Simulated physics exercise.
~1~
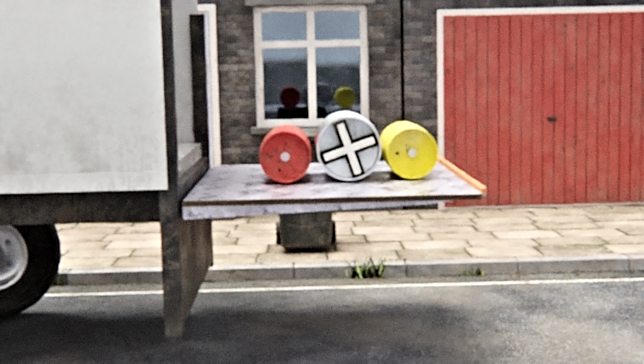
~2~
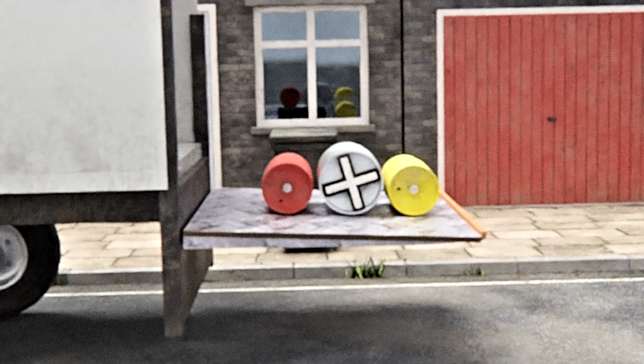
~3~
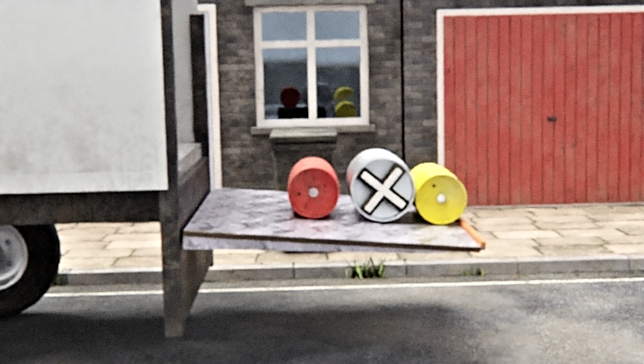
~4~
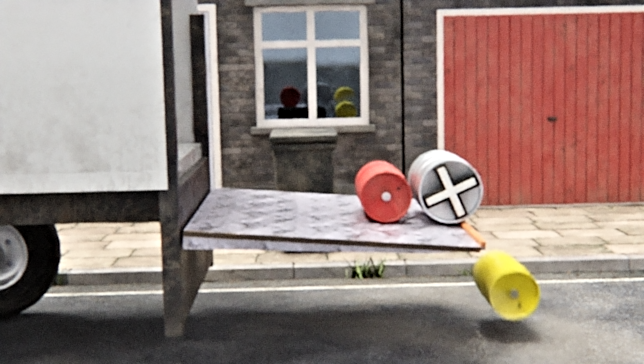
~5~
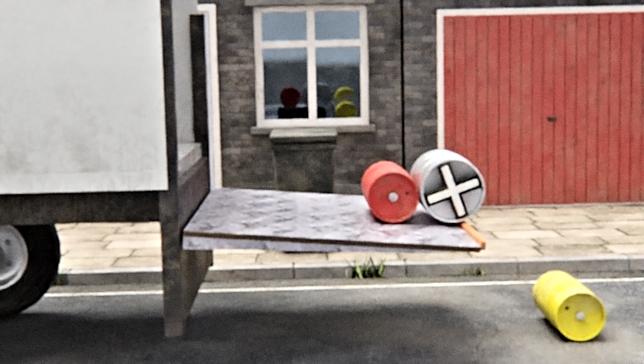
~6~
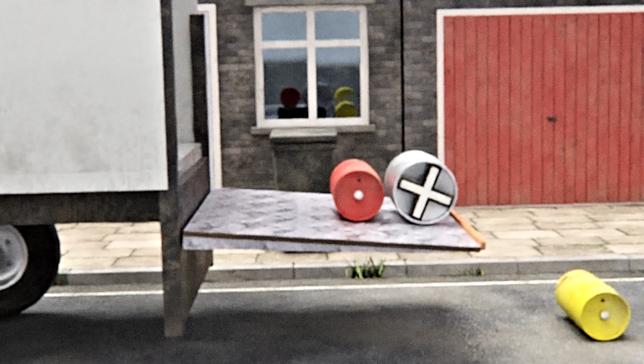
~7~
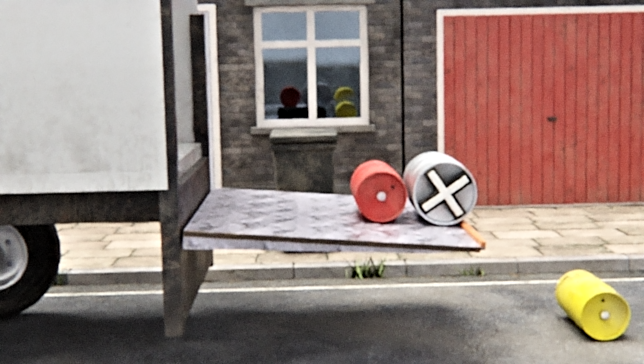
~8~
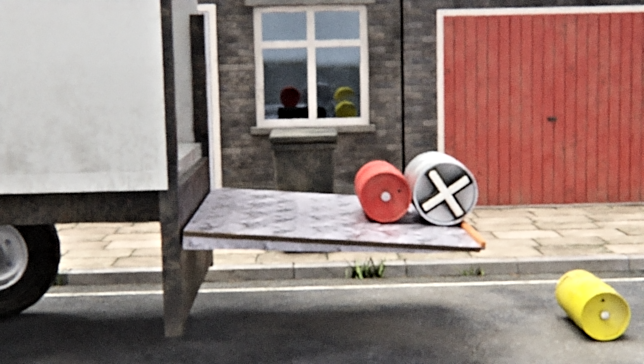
A yellow keg rolls off the tilting tail-lift onto the road; two others stay aboard.
